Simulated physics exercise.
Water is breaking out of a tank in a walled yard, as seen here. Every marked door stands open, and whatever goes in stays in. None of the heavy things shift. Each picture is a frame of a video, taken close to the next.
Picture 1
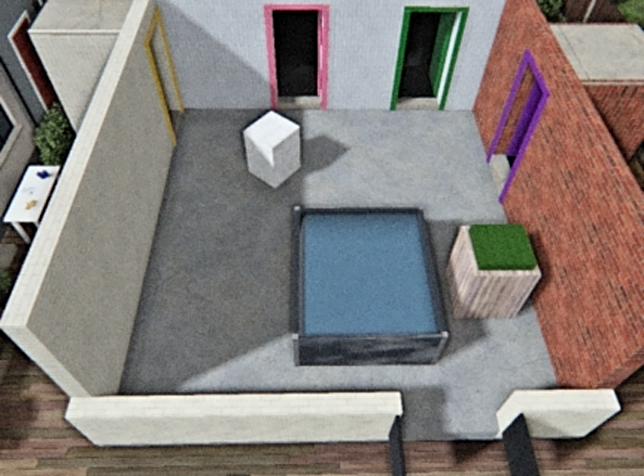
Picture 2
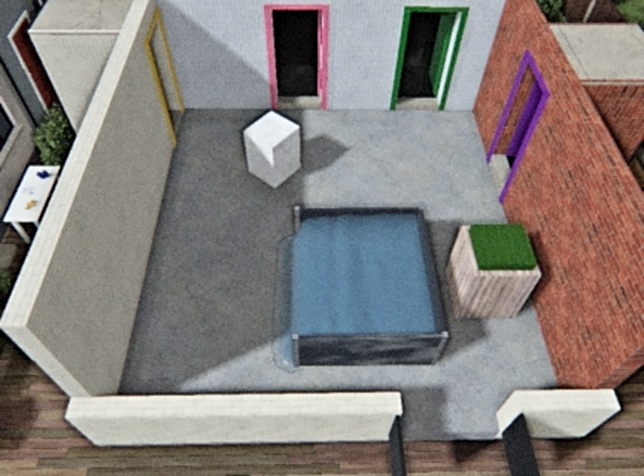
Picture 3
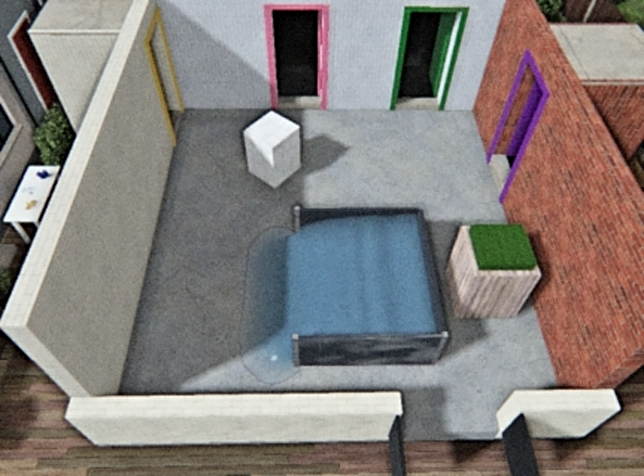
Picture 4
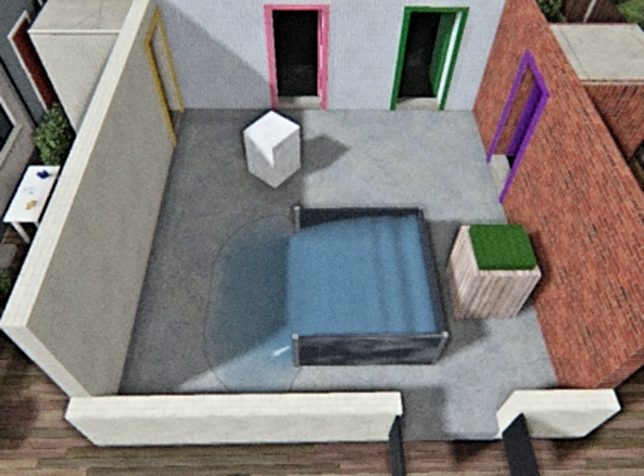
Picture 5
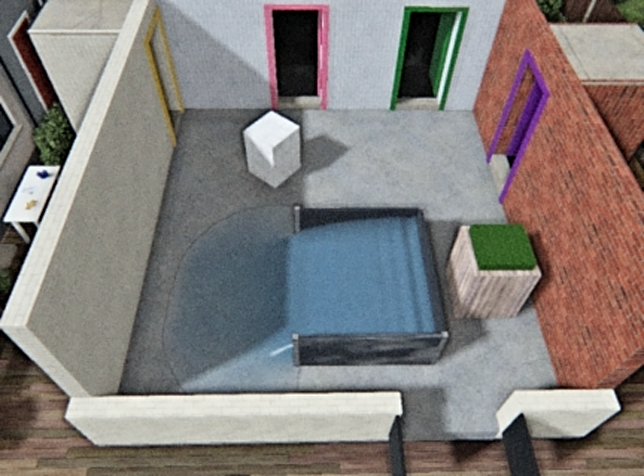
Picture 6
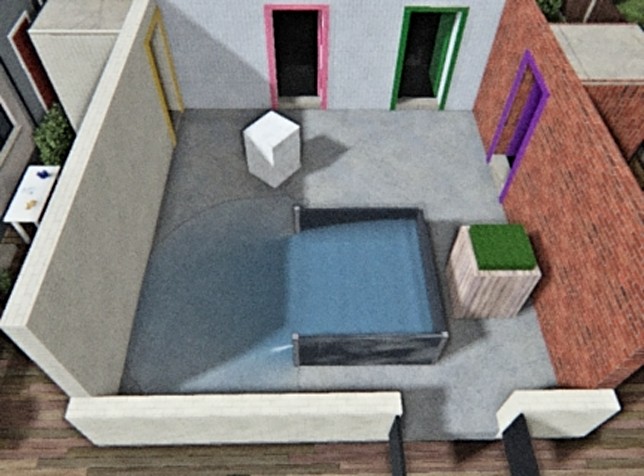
Water pouring from the open left side of a tank, spreading in a widening sheet across the grey floor of a walled yard.
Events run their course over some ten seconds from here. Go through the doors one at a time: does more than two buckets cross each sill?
Pink door: Two buckets at most, yellow door: Over two buckets, green door: Two buckets at most, purple door: Two buckets at most.
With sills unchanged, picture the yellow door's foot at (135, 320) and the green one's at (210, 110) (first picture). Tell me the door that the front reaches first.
Answer: The door marked yellow.
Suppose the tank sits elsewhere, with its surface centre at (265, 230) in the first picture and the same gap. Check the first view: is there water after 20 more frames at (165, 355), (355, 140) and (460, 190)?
Going through the three spots in turn: Gets wet, gets wet, stays untouched.
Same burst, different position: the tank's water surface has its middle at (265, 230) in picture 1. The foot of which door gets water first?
That's the door marked yellow.
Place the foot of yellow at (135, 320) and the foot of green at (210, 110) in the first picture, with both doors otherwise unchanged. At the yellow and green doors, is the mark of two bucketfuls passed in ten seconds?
The yellow door gets past the limit, and the green door gets past the limit as well.
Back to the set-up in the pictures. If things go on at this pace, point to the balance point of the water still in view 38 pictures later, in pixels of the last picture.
I'd place it roughly at (317, 240).
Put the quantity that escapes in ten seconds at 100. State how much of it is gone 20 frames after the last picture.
Near 5 in a hundred.
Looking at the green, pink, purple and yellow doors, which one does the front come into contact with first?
Looks like the one in yellow.
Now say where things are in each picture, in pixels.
In the first frame, the water tank at (364, 270) is whole and still.
In the second frame, water pours out at (299, 290) and has run to a hidden place.
In the third frame, the front is at (275, 232), out from the gap at (299, 291).
In the fourth frame, the front is at (249, 393), out from the gap at (299, 291).
In the fifth frame, water pours out at (299, 292) and has run to a hidden place.
In the sixth frame, the front is at (129, 349), out from the gap at (299, 292).
A moment on, water covers 30 % of the floor; the pink door not reached, the yellow door not reached, the green door not reached, the purple door not reached.
Next, water covers 35 % of the floor; the pink door not reached, the yellow door wet at the sill, nothing in, the green door not reached, the purple door not reached.
Then, water covers 50 % of the floor; the pink door wet at the sill, nothing in, the yellow door under two buckets in, the green door not reached, the purple door not reached.
Later, water covers 90 % of the floor; the pink door wet at the sill, nothing in, the yellow door over two buckets in, the green door wet at the sill, nothing in, the purple door wet at the sill, nothing in.
In the end, water covers 95 % of the floor; the pink door wet at the sill, nothing in, the yellow door over two buckets in, the green door wet at the sill, nothing in, the purple door wet at the sill, nothing in.
